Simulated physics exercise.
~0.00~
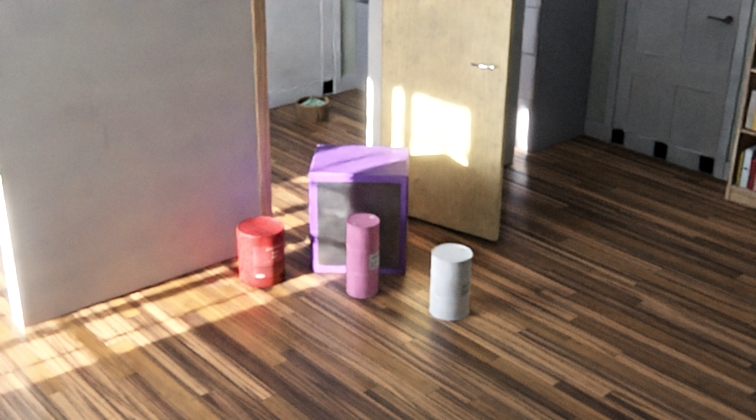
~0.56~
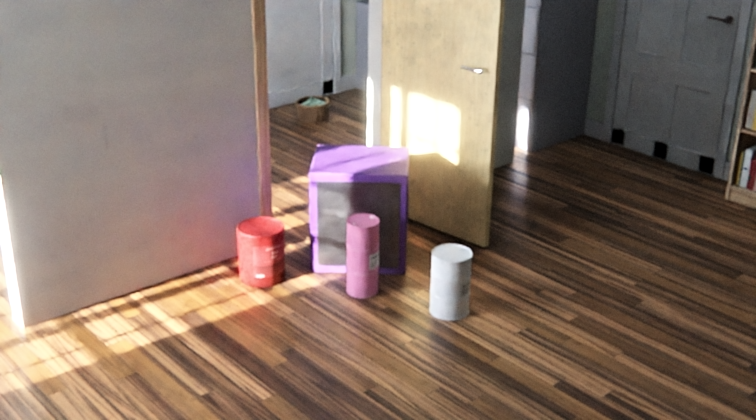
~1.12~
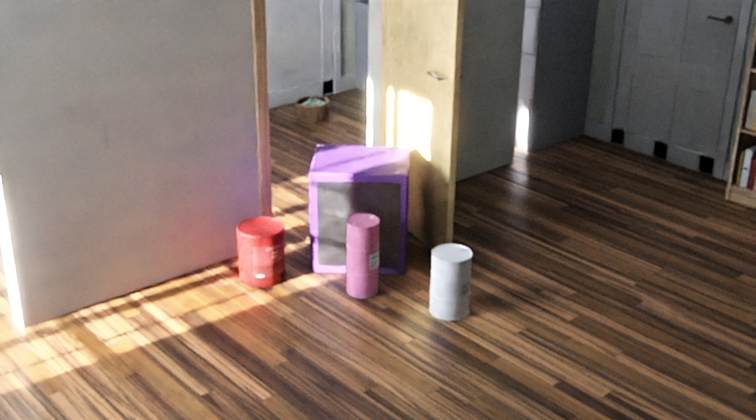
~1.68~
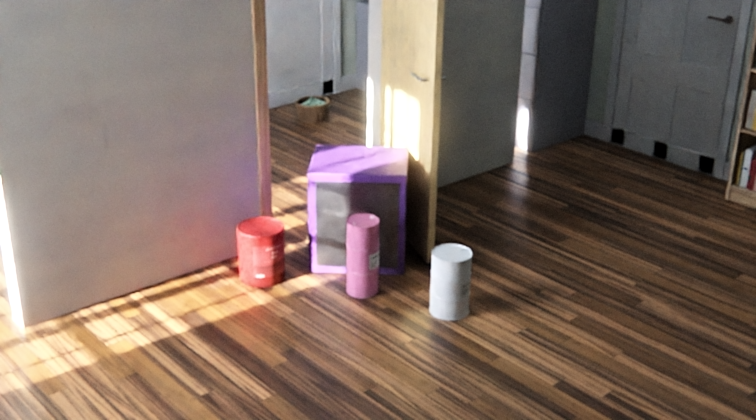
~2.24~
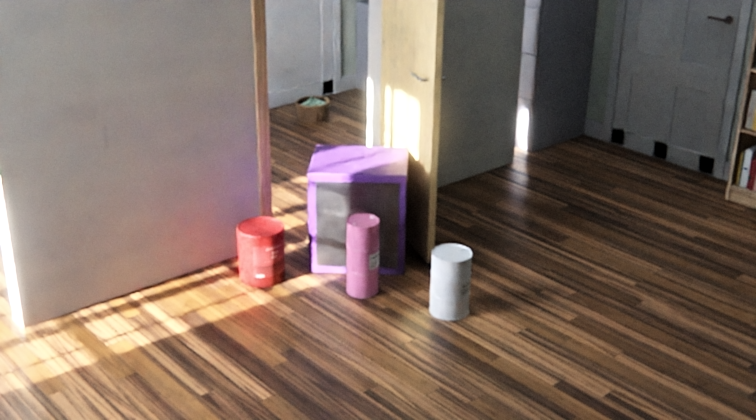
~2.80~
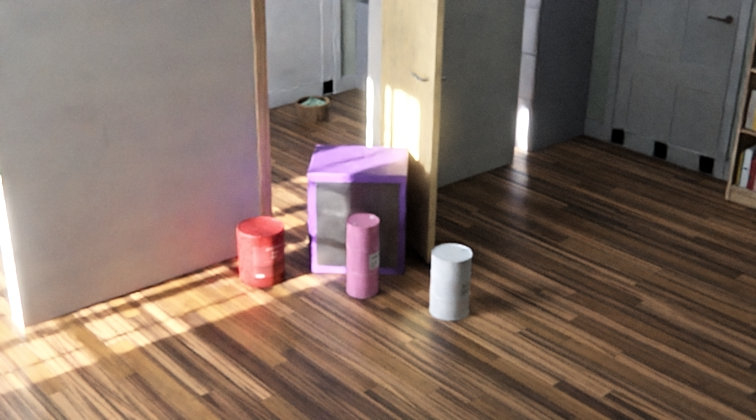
In a sunlit room with a dark wood-plank floor, a pale wooden door stands wide open beside a white wall. A purple box-shaped appliance sits in front of it, with a red pail to the left, a tall pink canister just before it, and a white canister to the right. The door begins to swing, slowly at first, its free edge moving left towards the purple appliance. It turns further, looking narrower as it goes, then slows and stops behind the appliance. It stays there, still well open, and the four objects remain where they were.
